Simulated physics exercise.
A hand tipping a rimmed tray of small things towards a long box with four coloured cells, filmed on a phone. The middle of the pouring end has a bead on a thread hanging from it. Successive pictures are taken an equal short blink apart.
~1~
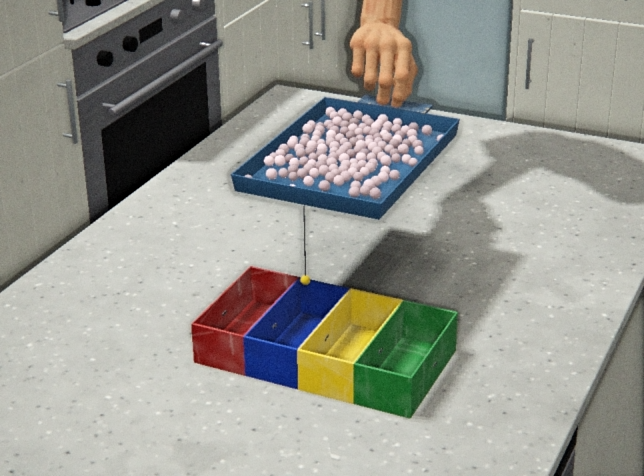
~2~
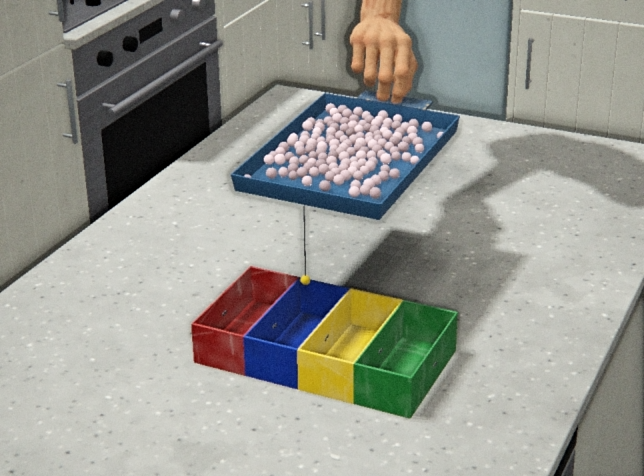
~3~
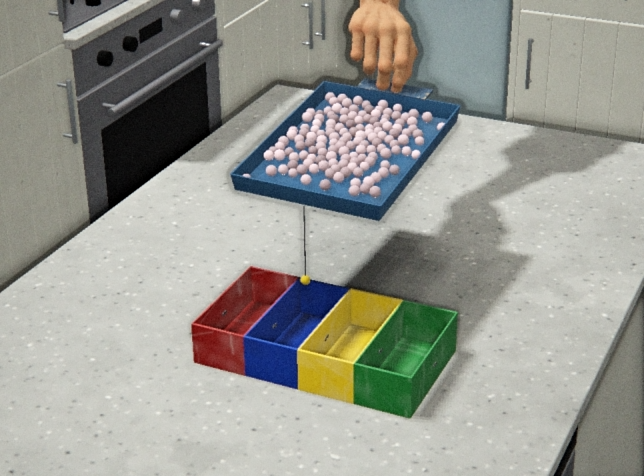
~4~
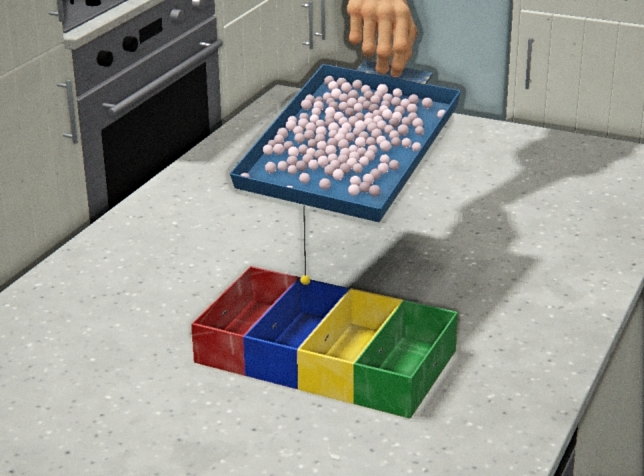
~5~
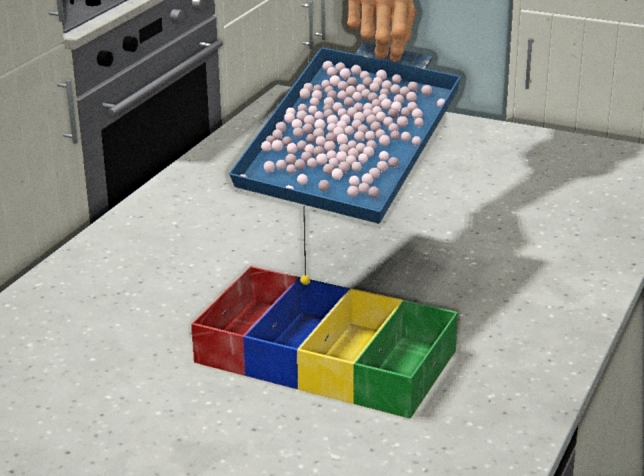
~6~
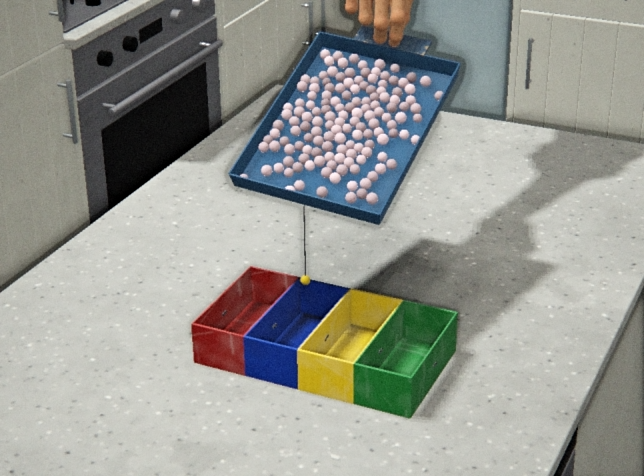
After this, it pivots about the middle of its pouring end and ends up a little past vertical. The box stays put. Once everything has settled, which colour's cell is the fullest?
The yellow cell is the fullest.
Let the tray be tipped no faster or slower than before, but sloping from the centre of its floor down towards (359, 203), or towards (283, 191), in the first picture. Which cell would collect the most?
The first time it is that yellow cell, and the second time it is the cell in red.
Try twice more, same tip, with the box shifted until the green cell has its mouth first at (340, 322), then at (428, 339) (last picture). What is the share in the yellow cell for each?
I'd say about 20 percent, followed by about 40 percent.
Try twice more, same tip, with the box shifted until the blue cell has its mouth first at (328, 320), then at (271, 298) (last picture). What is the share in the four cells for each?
Roughly 90% on the first try and 90% on the second.
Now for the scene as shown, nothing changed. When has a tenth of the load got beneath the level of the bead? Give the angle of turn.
Somewhere near 70°.
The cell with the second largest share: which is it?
Second place: Blue.
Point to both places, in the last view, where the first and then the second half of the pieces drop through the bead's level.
Initially about (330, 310); subsequently about (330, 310).
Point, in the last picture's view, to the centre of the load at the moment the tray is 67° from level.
The centre of the load shows up near (331, 194) in the last view.
Just after the last frame, tray tipped steeply; the larger part on the tray; just a few in the yellow cell; just a few in the blue cell; about a tenth falling or outside the box.
A moment on, tray tipped past a quarter turn; about a tenth on the tray; roughly a quarter in the yellow cell; roughly a quarter in the blue cell; about a tenth in the red cell; just a few in the green cell; roughly a quarter falling or outside the box.
Further on, tray tipped past a quarter turn; roughly half in the yellow cell; roughly a quarter in the blue cell; about a tenth in the red cell; about a tenth in the green cell; about a tenth falling or outside the box.
When it is over, tray tipped past a quarter turn; roughly half in the yellow cell; roughly a quarter in the blue cell; about a tenth in the red cell; about a tenth in the green cell; about a tenth outside the box.
